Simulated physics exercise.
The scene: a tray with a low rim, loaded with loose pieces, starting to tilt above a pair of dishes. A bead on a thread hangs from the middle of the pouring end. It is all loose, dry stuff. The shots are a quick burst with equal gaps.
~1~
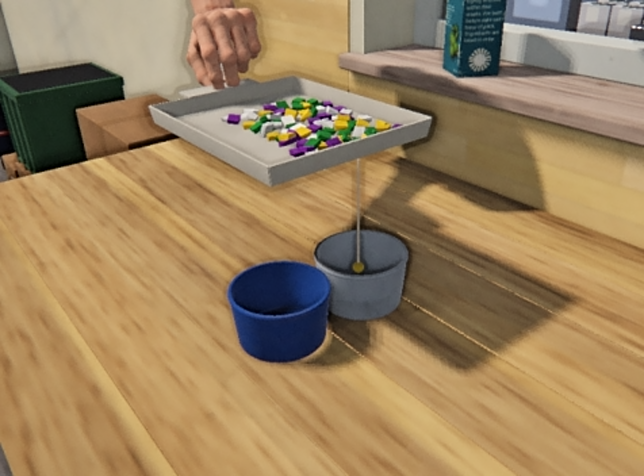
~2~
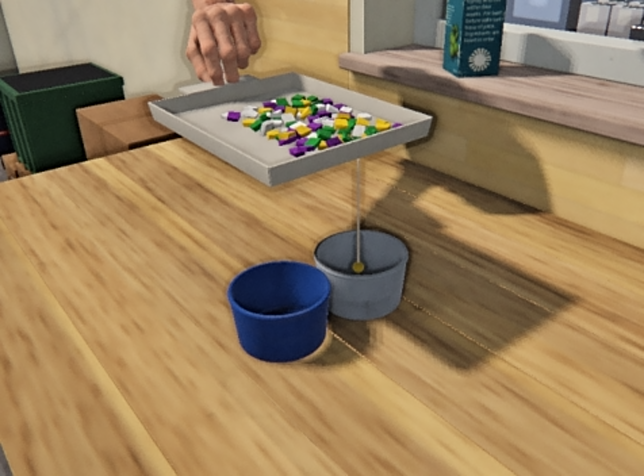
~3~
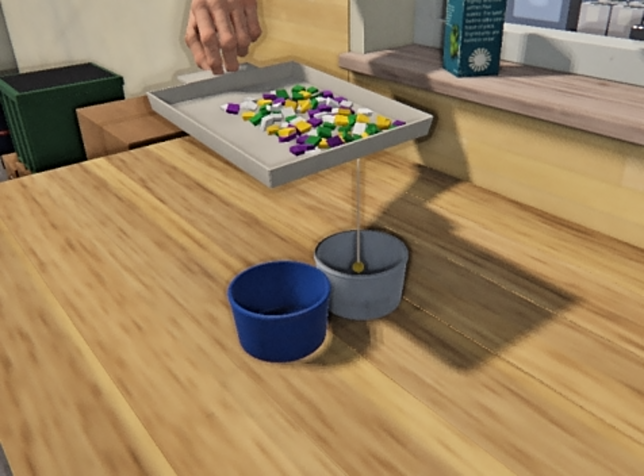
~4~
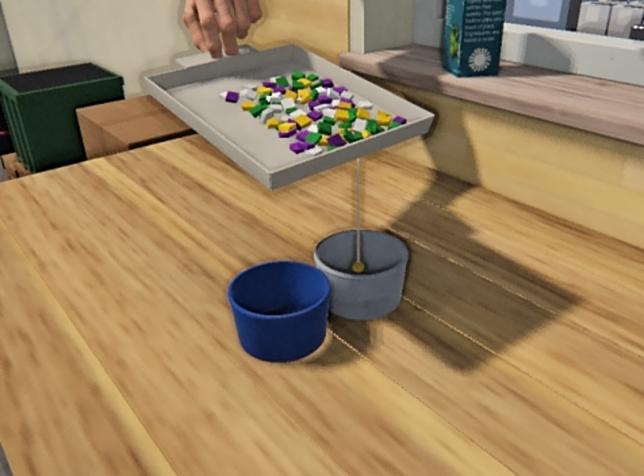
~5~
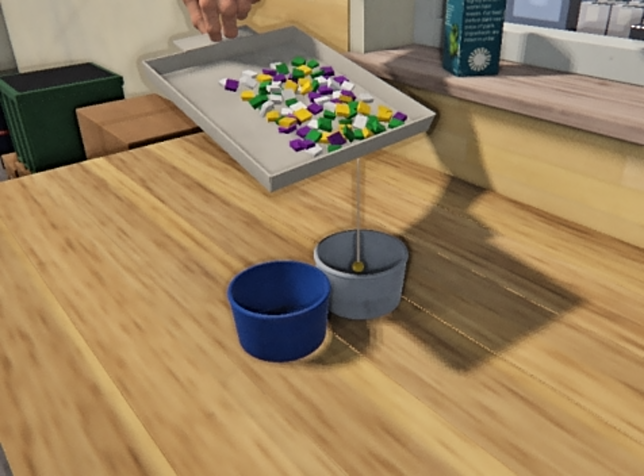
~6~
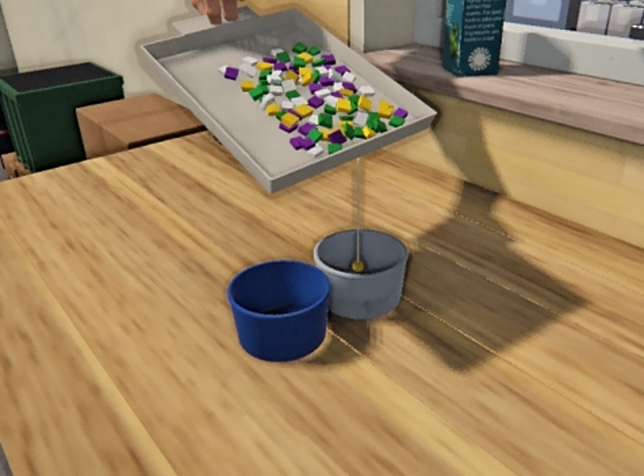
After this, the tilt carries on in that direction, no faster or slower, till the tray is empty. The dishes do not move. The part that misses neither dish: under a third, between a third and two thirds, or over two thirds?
In the dishes lies less than a third of it.
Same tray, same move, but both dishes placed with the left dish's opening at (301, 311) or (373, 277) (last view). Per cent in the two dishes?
About 60 and 10 per cent.
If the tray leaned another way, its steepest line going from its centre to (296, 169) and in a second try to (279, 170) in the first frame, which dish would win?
In turn: The left-hand dish; left.
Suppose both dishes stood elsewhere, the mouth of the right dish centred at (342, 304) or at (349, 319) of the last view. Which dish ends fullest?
First the right one, then the dish on the right.
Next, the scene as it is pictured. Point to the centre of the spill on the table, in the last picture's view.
Around (357, 375).
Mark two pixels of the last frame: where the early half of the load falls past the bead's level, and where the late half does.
At about (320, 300), then at (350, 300).
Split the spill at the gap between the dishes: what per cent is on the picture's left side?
Close to 30 per cent.
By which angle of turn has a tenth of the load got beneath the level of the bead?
Near 80 degrees.
Shortly afterwards, tray tipped steeply; all but a few on the tray; only a few in the air.
Next, tray tipped past a quarter turn; near two thirds on the tray; near a third outside both; a little in the air.
Some moments later, tray tipped past a quarter turn; only a few in the left dish; all but a few outside both.
In the end, tray tipped past a quarter turn; only a few in the left dish; none at all in the right dish; all but a few outside both.
